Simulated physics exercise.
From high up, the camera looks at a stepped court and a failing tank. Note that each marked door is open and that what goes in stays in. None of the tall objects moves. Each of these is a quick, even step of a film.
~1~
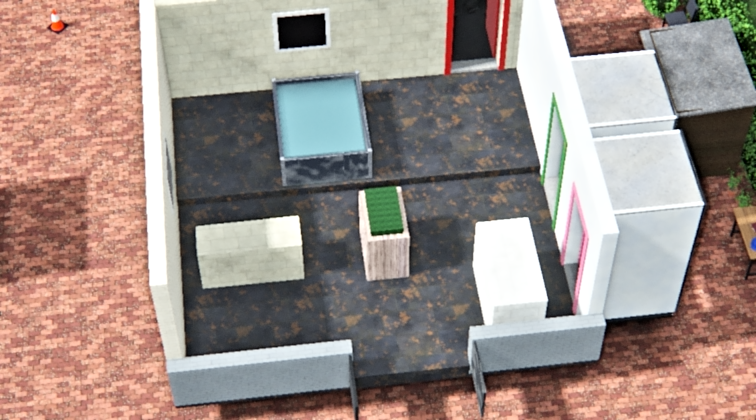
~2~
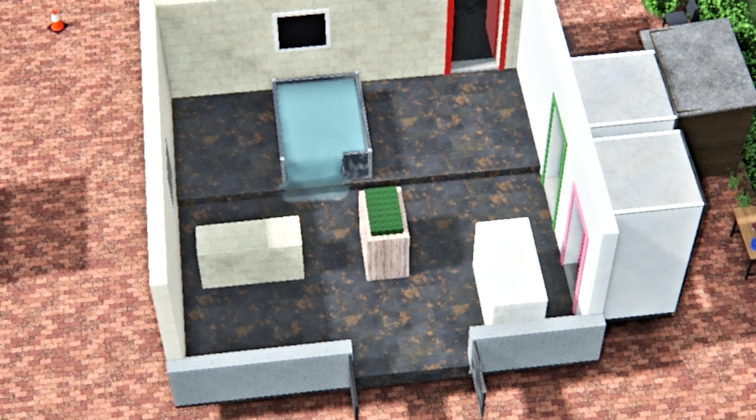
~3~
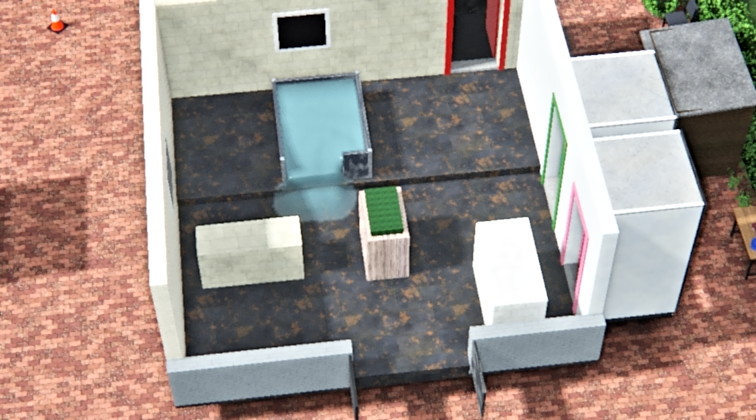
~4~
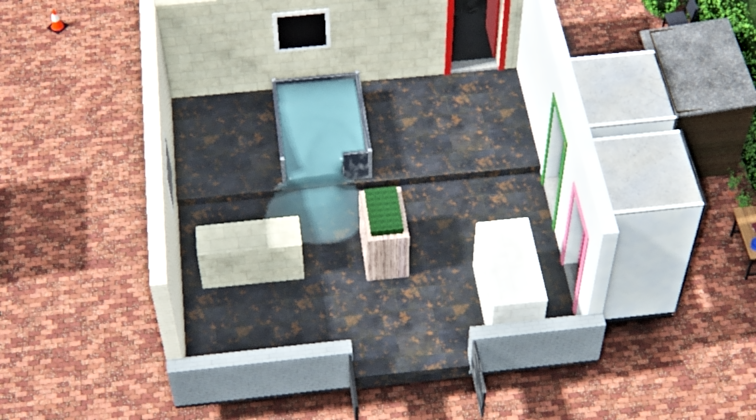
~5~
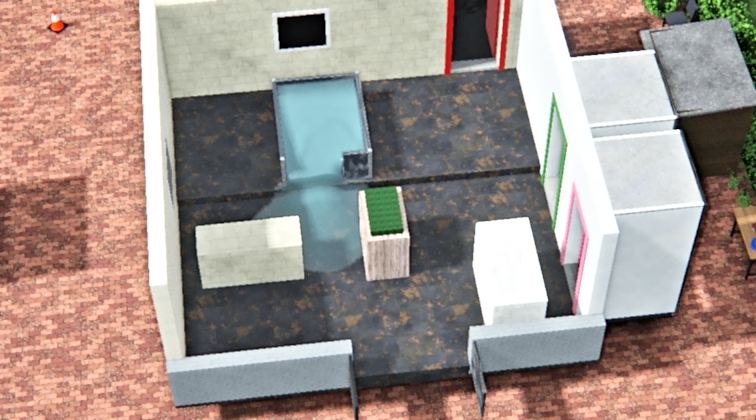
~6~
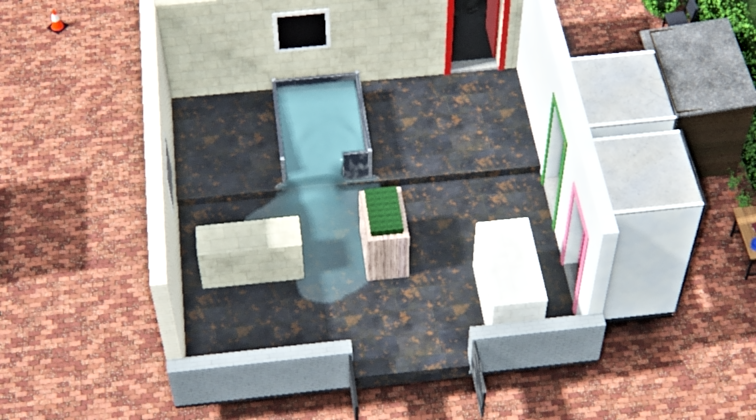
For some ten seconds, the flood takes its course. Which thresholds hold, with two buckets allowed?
The pink door does not surpass two buckets, the red door does not surpass two buckets, the green door does not surpass two buckets.
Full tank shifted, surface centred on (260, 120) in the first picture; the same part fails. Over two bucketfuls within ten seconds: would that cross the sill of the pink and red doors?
I'd say pink overshoots the threshold while red stays within the threshold.
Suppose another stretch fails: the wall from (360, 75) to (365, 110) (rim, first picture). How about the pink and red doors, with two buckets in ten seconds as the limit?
Checking the doors, pink surpasses the cutoff; red, on the other hand, surpasses the cutoff.
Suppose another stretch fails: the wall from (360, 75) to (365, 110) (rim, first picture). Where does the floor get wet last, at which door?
The door marked pink comes last.
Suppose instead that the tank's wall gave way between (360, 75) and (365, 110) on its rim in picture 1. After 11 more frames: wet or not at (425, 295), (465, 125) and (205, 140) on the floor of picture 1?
Sequence of results: Missed by the flood, reached by the flood, missed by the flood.
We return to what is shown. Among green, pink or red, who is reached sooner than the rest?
Answer: The one in green.
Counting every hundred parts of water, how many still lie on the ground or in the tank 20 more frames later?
Some 82 per cent has not gone.
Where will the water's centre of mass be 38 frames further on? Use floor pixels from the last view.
Near pixel (308, 251).
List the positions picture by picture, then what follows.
The first picture shows still water in the open tank at (321, 118).
In the second picture, the front is at (284, 189), out from the gap at (315, 174).
In the third picture, the front is at a hidden place, out from the gap at (315, 174).
In the fourth picture, the front is at (338, 237), out from the gap at (315, 175).
In the fifth picture, water pours out at (315, 175) and has run to (339, 266).
In the sixth picture, the front is at (329, 299), out from the gap at (315, 175).
A moment on, water covers 20 % of the floor; the pink door not reached, the red door not reached, the green door not reached.
Next, water covers 30 % of the floor; the pink door not reached, the red door not reached, the green door not reached.
Then, water covers 35 % of the floor; the pink door not reached, the red door not reached, the green door wet at the sill, nothing in.
Later, water covers 40 % of the floor; the pink door wet at the sill, nothing in, the red door not reached, the green door wet at the sill, nothing in.
In the end, water covers 55 % of the floor; the pink door wet at the sill, nothing in, the red door not reached, the green door wet at the sill, nothing in.
